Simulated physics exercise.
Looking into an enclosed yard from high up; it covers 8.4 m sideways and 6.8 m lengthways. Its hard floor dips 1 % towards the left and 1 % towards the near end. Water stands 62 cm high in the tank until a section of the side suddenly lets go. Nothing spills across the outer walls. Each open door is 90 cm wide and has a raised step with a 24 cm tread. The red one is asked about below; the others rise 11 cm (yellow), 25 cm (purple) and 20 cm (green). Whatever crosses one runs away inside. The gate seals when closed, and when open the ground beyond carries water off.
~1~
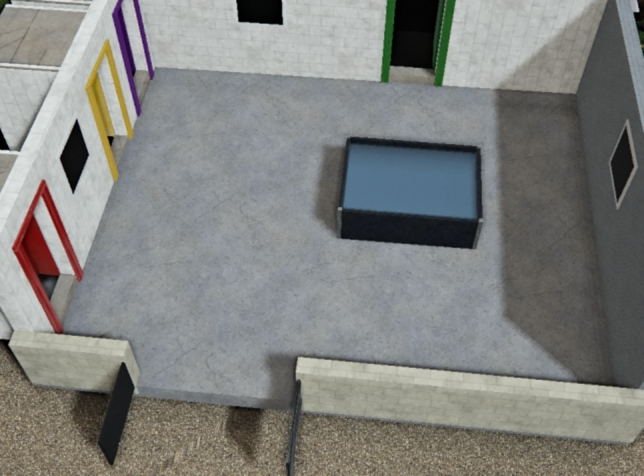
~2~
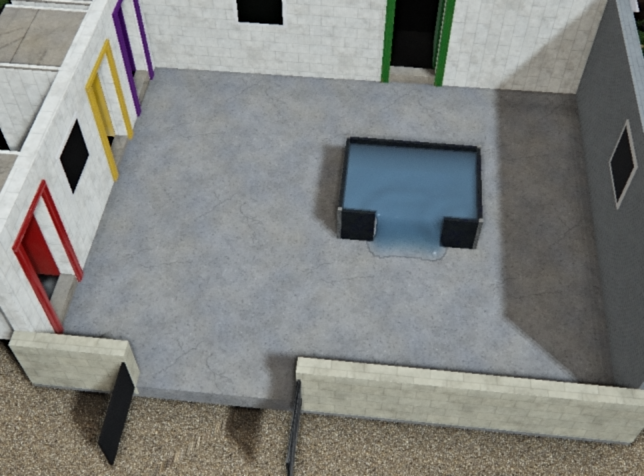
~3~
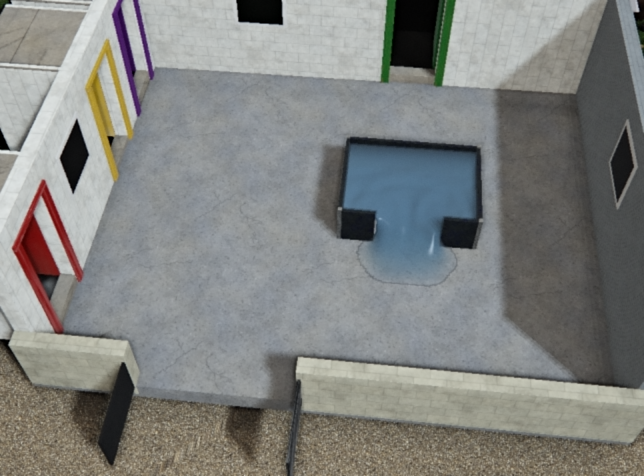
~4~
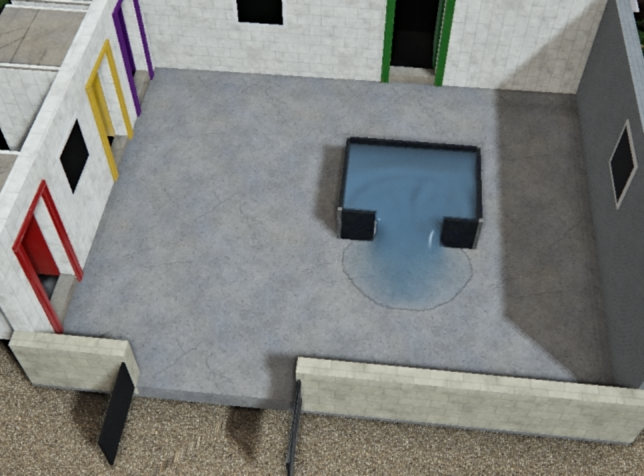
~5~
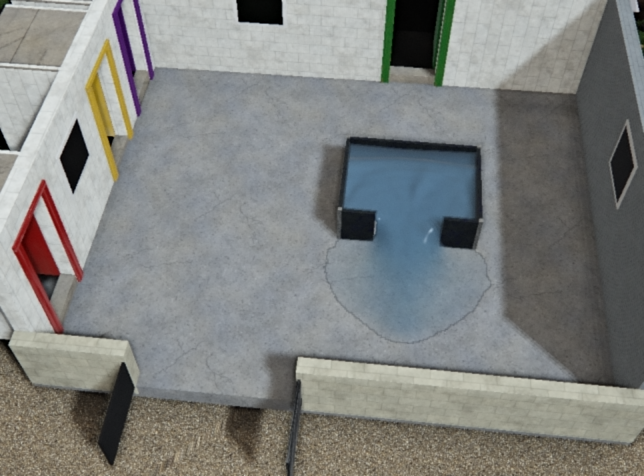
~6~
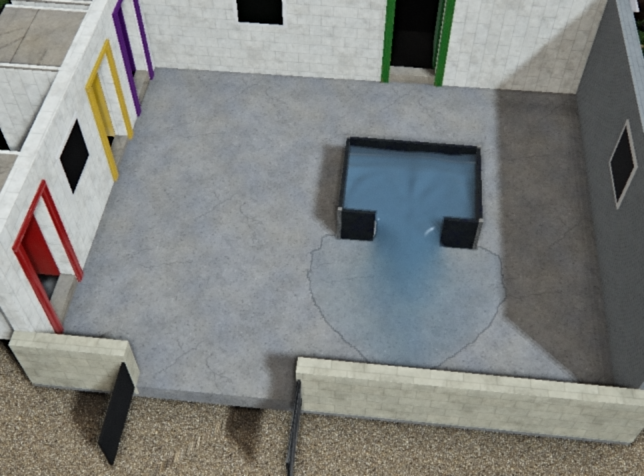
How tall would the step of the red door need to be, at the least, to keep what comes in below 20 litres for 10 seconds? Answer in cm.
About 7 cm.
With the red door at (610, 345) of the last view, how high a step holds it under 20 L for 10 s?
Roughly 9.5 cm.
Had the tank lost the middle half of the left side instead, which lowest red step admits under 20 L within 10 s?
About 10.5 cm.
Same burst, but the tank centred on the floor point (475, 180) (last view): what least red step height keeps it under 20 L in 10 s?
About 9.0 cm.
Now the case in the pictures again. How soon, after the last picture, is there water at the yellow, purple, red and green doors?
Yellow 5.5 s, purple 7.5 s, red 3.2 s, green 7.5 s.
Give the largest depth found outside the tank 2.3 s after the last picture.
About 26 cm.
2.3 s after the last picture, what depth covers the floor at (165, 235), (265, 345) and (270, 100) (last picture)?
Roughly 0, 8 and 0 cm, in turn.
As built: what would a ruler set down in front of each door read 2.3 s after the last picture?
In cm: Yellow 0, purple 0, red 0, green 0.
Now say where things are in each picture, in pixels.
The first frame shows the tank at (411, 181) is whole and still, 62 cm deep; the red door at (53, 268) is dry.
In the second frame, the front is at (376, 251), 0.3 m from the gap at (407, 234); 0.2 m2 of floor is wet, 62 cm left at the back.
In the third frame, the front is at (388, 279), 0.8 m from the gap at (407, 234); 0.9 m2 of floor is wet, 62 cm left at the back.
In the fourth frame, the front is at (391, 304), 1.3 m from the gap at (407, 234); 1.8 m2 of floor is wet, 58 cm left at the back.
In the fifth frame, the gap is at (407, 234), the front 1.9 m out at (396, 338); the back of the tank holds 51 cm.
In the sixth frame, the gap is at (407, 234), the front 2.5 m out at a hidden place; the back of the tank holds 54 cm; 4.0 m in a straight line remain to the red door at (53, 268).
Then, 0.7 s after the last picture water covers 15 % of the floor, deepest (33 cm) near (405, 248); it has not reached the red door.
Then, 2.3 s after the last picture water covers 25 % of the floor, deepest (26 cm) near (612, 415); it has not reached the red door.
Then, 9.3 s after the last picture water covers 70 % of the floor, deepest (8 cm) near (50, 363); 7 cm at the red door, 0 litres in over its 21 cm step.
At the red door as built, the water peaked near 10 cm, 4.5 s after the last picture.
Run again over the same 10 s with other heights there, 29 litres in over 6.5 cm, 5 litres over 9 cm. The limit of 20 litres is kept from about 7 cm up.
